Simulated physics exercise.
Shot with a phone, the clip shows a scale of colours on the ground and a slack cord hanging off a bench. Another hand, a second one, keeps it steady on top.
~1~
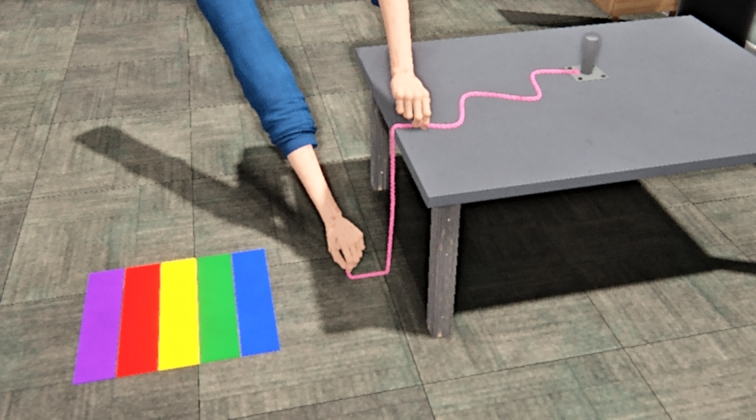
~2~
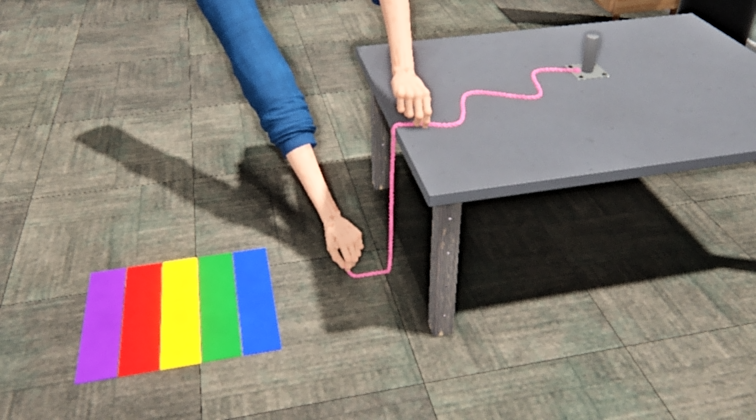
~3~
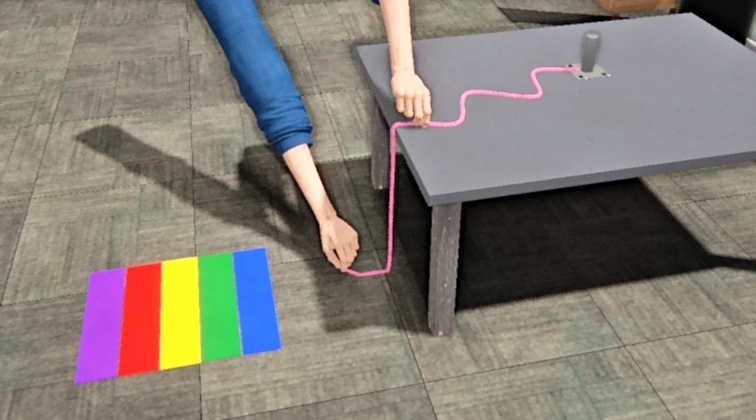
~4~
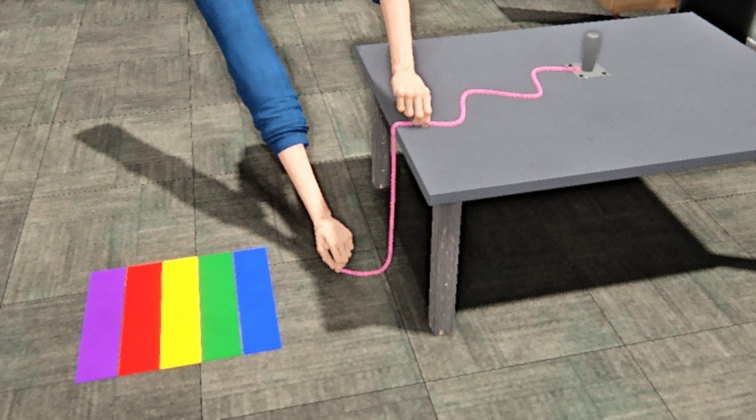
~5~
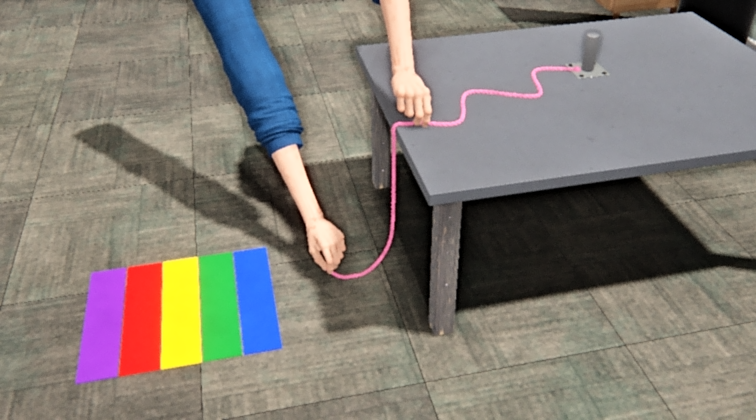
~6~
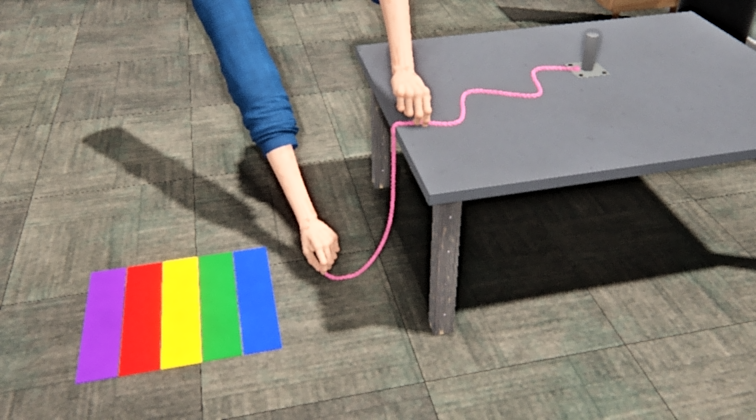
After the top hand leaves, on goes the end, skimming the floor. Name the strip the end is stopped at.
Red.
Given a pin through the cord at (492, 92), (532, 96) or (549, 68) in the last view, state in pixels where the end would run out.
Roughly (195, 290), (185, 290) and (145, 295), in that order.
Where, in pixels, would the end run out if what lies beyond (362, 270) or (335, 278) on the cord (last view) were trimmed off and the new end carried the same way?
The pixels are close to (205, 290) for the first and (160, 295) for the second.
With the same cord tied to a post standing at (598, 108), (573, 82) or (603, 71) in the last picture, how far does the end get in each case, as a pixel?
Taking the tries in turn, you get (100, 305), (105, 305) and (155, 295).
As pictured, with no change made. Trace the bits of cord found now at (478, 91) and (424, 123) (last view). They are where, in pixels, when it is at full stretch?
Final positions are (441, 103) and (345, 149), in that order.
Early on, end near (203, 288); over green.
Midway, end near (163, 294); over yellow.
At the end of the slack, end near (139, 298); over red. Over red.
